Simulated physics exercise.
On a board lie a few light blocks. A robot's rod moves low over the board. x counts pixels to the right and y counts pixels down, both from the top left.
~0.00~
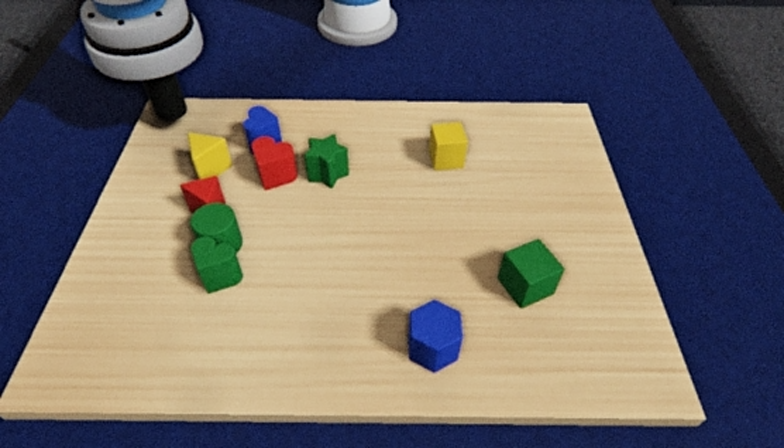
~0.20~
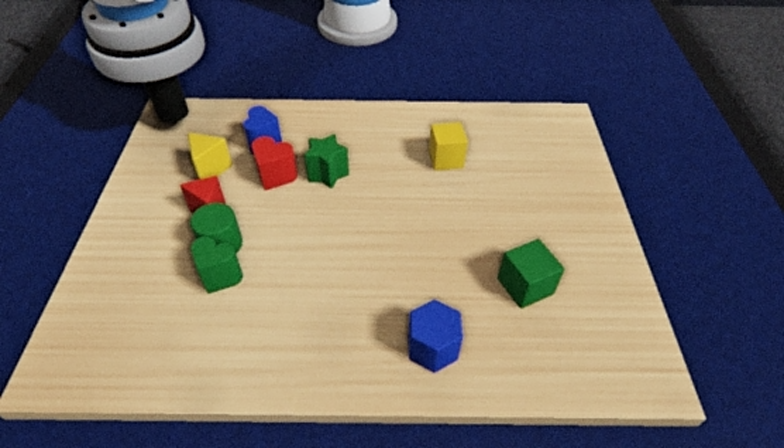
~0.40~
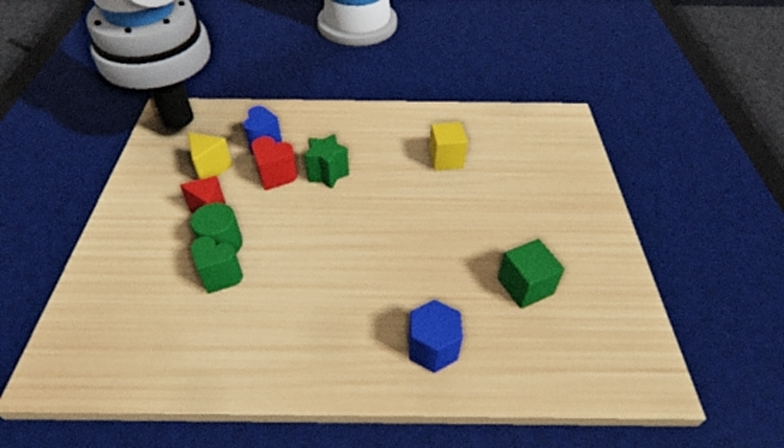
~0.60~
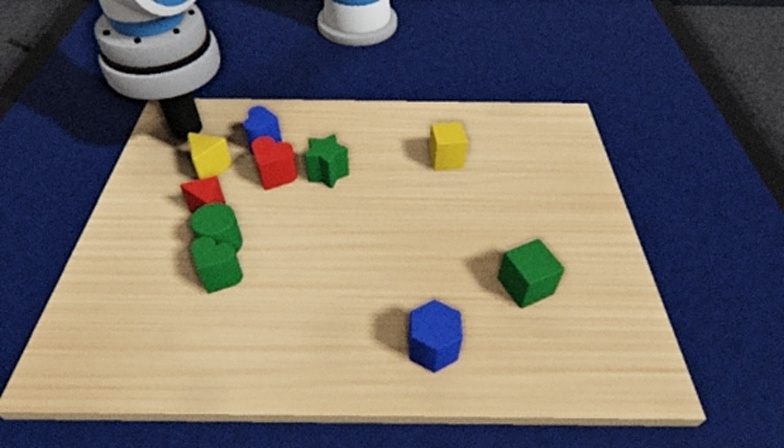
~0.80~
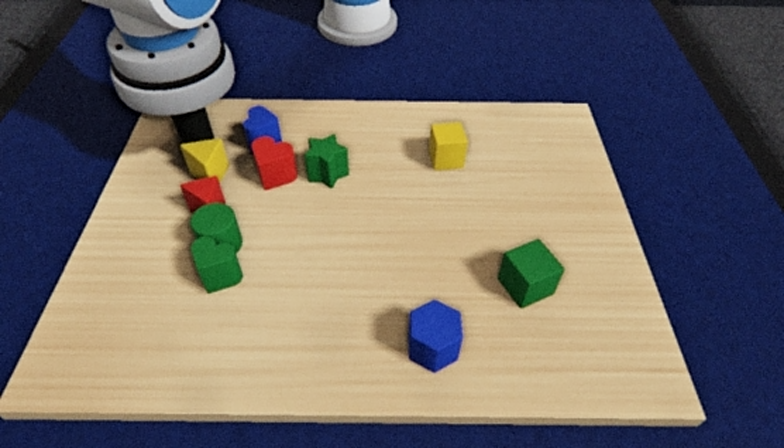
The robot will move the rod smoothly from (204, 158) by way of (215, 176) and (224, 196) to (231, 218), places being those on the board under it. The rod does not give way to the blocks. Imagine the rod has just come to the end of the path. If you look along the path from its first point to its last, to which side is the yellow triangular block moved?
It shifts leftward.
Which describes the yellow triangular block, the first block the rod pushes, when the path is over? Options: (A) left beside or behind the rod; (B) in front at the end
That would be B.
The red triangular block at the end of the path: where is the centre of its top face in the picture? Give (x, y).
Most likely (192, 203).
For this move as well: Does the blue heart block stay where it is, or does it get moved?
That block is not shifted.
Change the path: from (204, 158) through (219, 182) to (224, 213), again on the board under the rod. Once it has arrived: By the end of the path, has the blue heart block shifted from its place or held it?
Answer: Unmoved.
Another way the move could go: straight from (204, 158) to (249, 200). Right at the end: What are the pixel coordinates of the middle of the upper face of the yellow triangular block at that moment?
Its top centre lands on (240, 196).
The first path, step by step. One third of the way, rod at (210, 162); red triangular block at (204, 190), turned 35° clockwise; yellow triangular block at (213, 168).
Two thirds of the way, rod at (219, 182); red triangular block at (199, 199), turned 60° clockwise; yellow triangular block at (227, 189); green disc at (211, 221).
At the end, rod at (227, 203); red triangular block at (192, 203), turned 70° clockwise; yellow triangular block at (243, 208), turned 20° anticlockwise; green heart block at (208, 259), turned 15° anticlockwise; green disc at (208, 227); blue heart block still.
